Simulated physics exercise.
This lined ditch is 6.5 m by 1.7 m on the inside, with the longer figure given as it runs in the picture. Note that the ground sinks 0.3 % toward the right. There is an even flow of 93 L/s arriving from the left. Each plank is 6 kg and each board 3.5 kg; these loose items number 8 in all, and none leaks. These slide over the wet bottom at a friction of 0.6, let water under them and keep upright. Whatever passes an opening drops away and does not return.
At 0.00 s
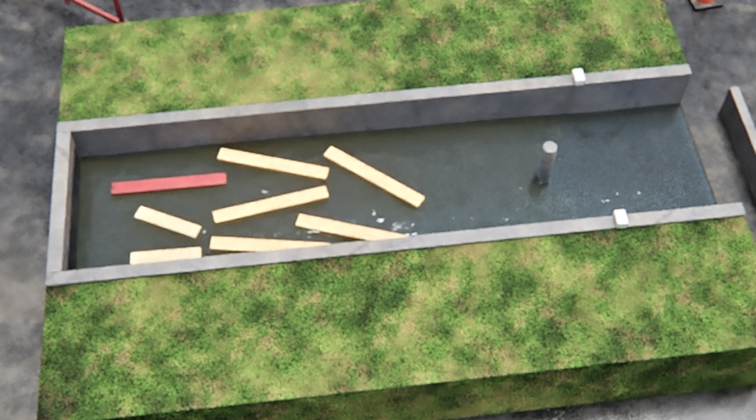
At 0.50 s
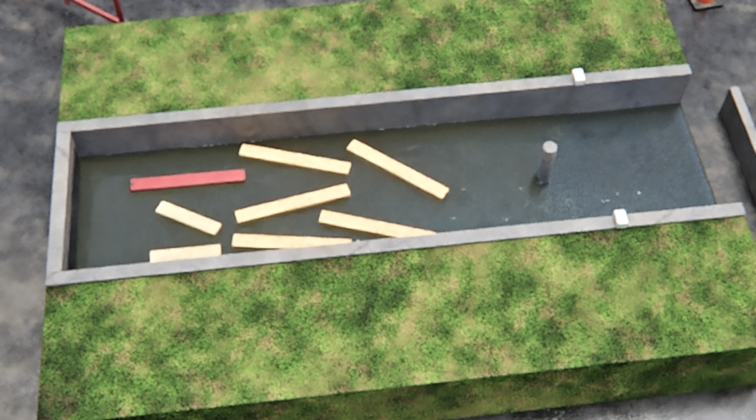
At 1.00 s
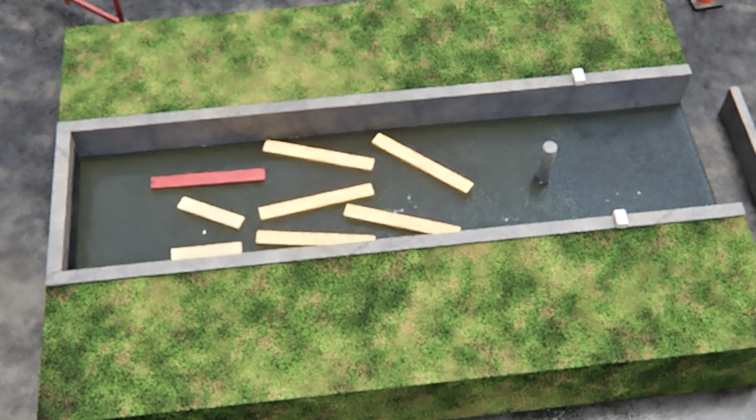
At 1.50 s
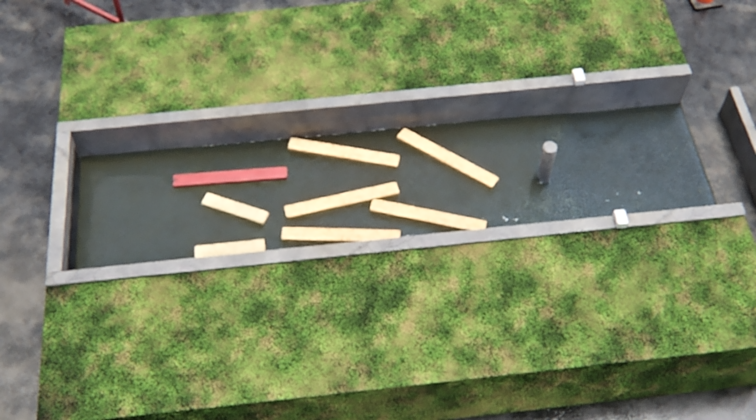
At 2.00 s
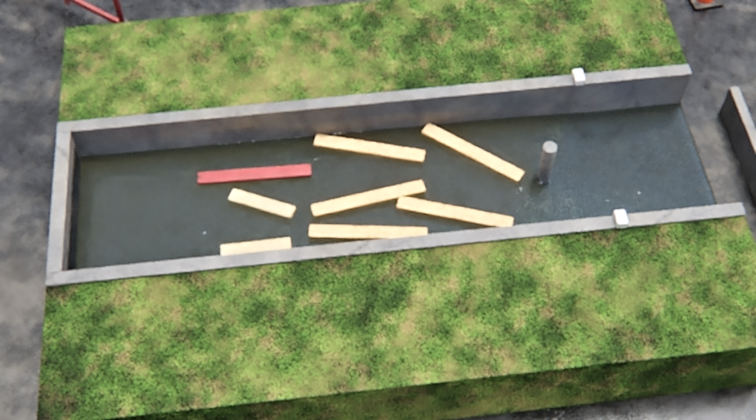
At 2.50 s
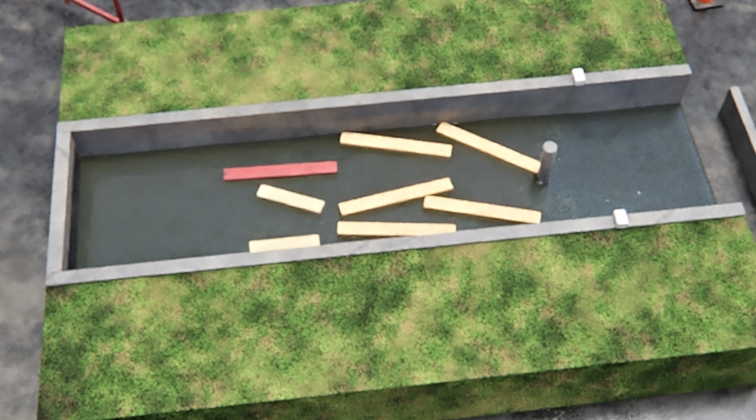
A long concrete-walled ditch of shallow dark water runs between two strips of patchy green grass, seen from above at an angle by a still camera. One red plank floats at the left among seven pale yellow planks and boards, with a grey post standing farther right. The floating pieces drift steadily rightward together, keeping their loose arrangement, until the leading yellow one reaches the post.
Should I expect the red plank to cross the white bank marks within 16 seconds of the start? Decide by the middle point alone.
The red plank clears the marks.
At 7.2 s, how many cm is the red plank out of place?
Displacement by then near 450 cm.
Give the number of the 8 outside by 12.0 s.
Total: 8.
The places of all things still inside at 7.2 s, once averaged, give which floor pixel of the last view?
Mean position: Approximately (579, 183).
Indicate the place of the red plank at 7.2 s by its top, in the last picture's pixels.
(573, 140), give or take.
After 3.5 s the red plank is near (337, 165), 1.8 m from its start, afloat; 0 of 8 are over the mark; 8 afloat.
After 7.2 s the red plank is near (573, 140), 4.4 m from its start, afloat; 5 of 8 are over the mark; 4 afloat.
After 12.0 s the red plank has gone out; 8 of 8 are over the mark; 0 afloat.
After 16.0 s the red plank has gone out; 8 of 8 are over the mark; 0 afloat.
